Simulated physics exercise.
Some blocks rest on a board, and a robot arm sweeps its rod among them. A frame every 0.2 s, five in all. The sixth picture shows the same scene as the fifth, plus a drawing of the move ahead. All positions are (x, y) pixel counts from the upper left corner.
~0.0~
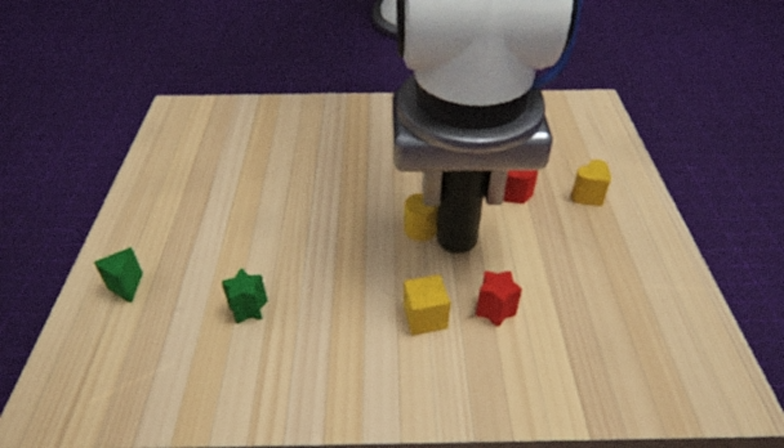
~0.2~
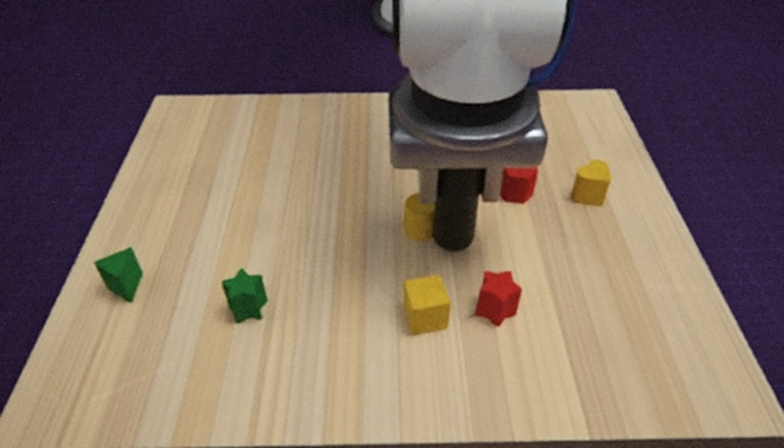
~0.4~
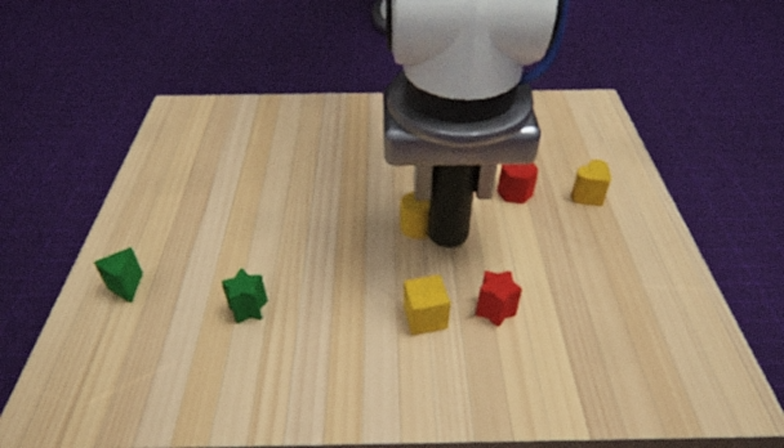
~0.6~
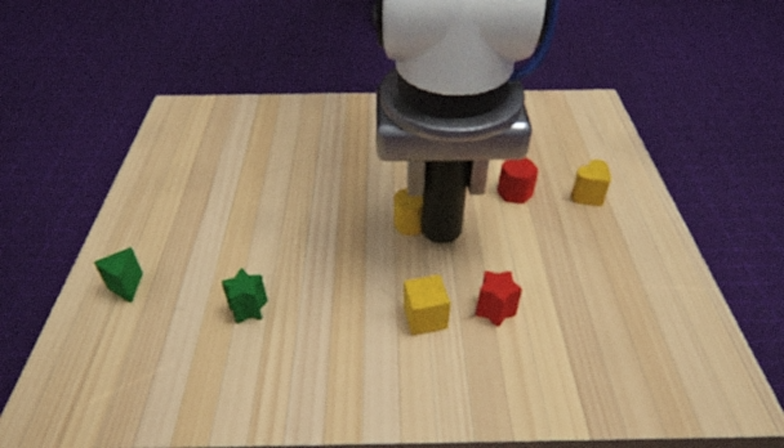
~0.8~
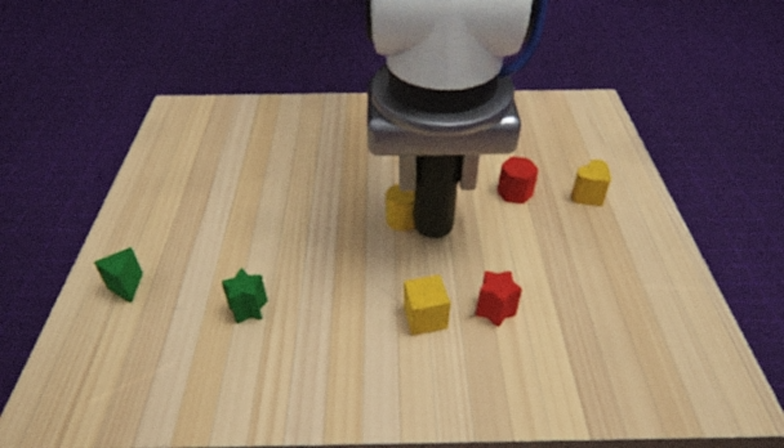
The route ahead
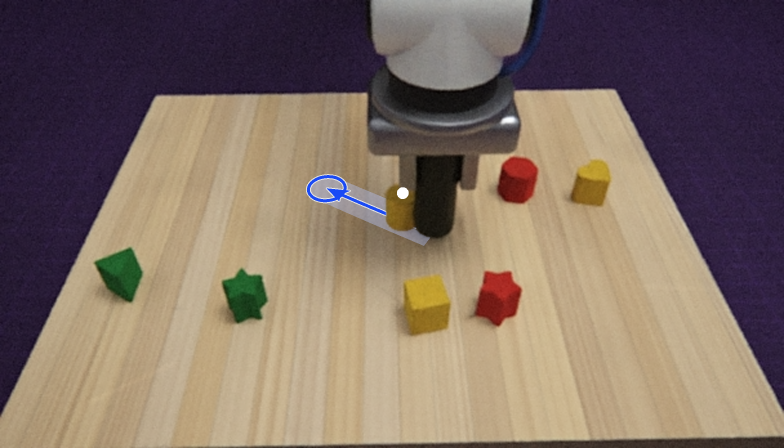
On a wooden board, a robot arm's rod nudges a yellow block slightly left and back.
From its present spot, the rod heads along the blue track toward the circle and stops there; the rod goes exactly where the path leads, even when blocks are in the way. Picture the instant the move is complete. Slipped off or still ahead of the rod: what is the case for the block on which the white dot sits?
Still in front.
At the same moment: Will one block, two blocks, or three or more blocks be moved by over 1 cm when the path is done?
It moves one block.
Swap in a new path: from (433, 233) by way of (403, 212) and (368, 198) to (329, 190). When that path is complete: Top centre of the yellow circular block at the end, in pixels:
Its top middle: (291, 169).
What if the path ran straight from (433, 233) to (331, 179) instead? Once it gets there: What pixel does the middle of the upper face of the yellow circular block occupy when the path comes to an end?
I'd place it at (294, 156), taking the centre of its top.
Path on the board, in a line from (433, 233) to (327, 188); the dot is on the yellow circular block.
What follows on the original path. One third of the way, rod at (396, 210); yellow circular block at (366, 177).
Two thirds of the way, rod at (360, 195); yellow circular block at (333, 162).
At the end, rod at (326, 181); yellow circular block at (304, 146).
